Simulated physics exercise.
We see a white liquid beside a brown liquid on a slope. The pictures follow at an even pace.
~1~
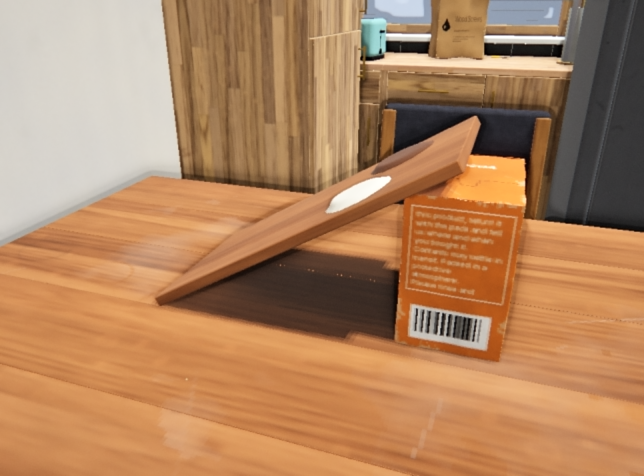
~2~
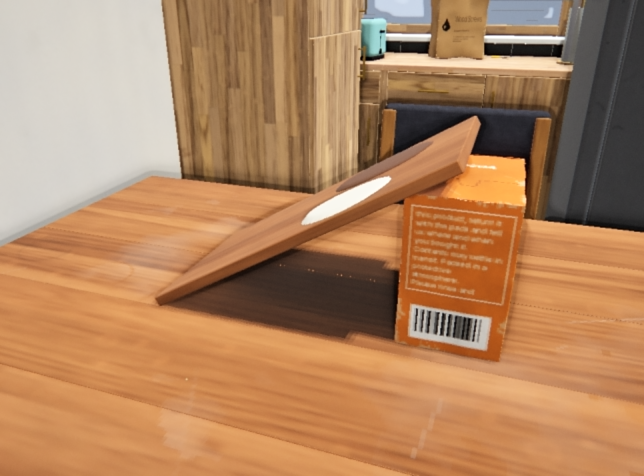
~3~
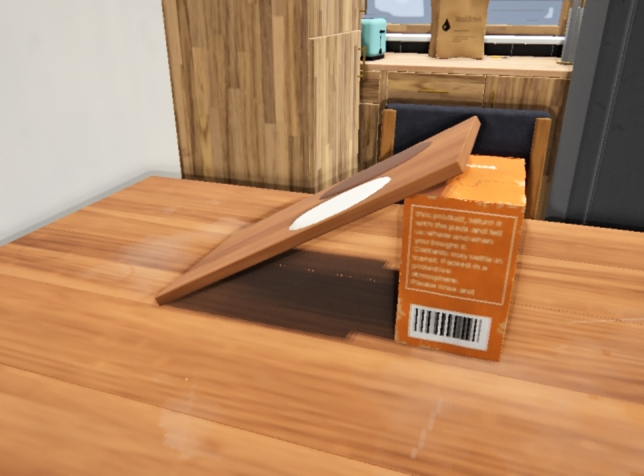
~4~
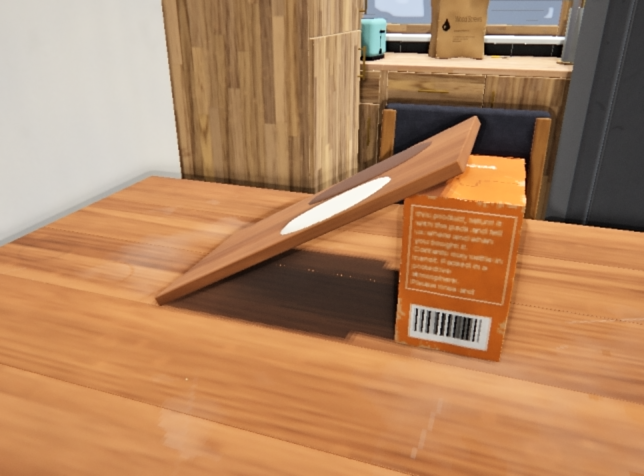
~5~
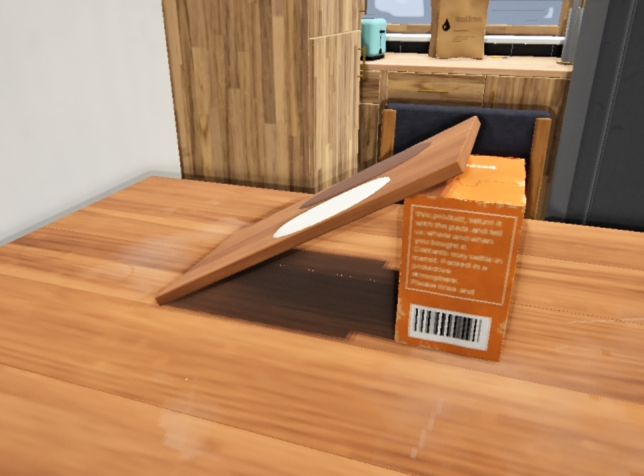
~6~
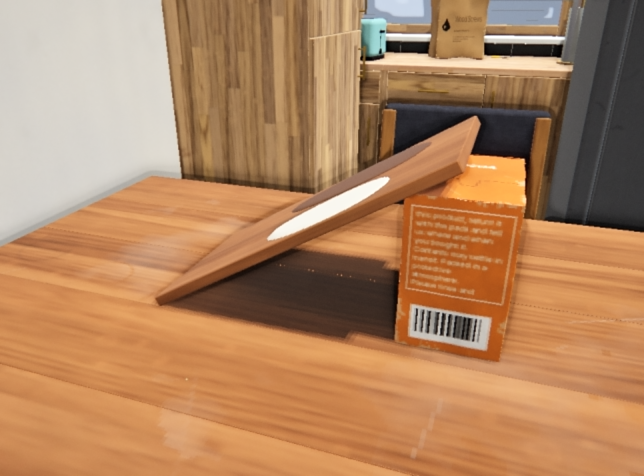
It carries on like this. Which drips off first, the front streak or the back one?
The back one gets there first.
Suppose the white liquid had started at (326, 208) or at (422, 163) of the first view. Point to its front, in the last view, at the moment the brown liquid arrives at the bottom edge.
Around (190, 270) in the first try, (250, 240) in the second.
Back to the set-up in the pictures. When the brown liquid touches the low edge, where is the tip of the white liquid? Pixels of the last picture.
Roughly at (213, 261).
Soon after, the white liquid is three quarters of the way down; the brown liquid is three quarters of the way down.
Later, the white liquid is three quarters of the way down; the brown liquid is close to the edge.
In the end, the white liquid is three quarters of the way down; the brown liquid is at the low edge.
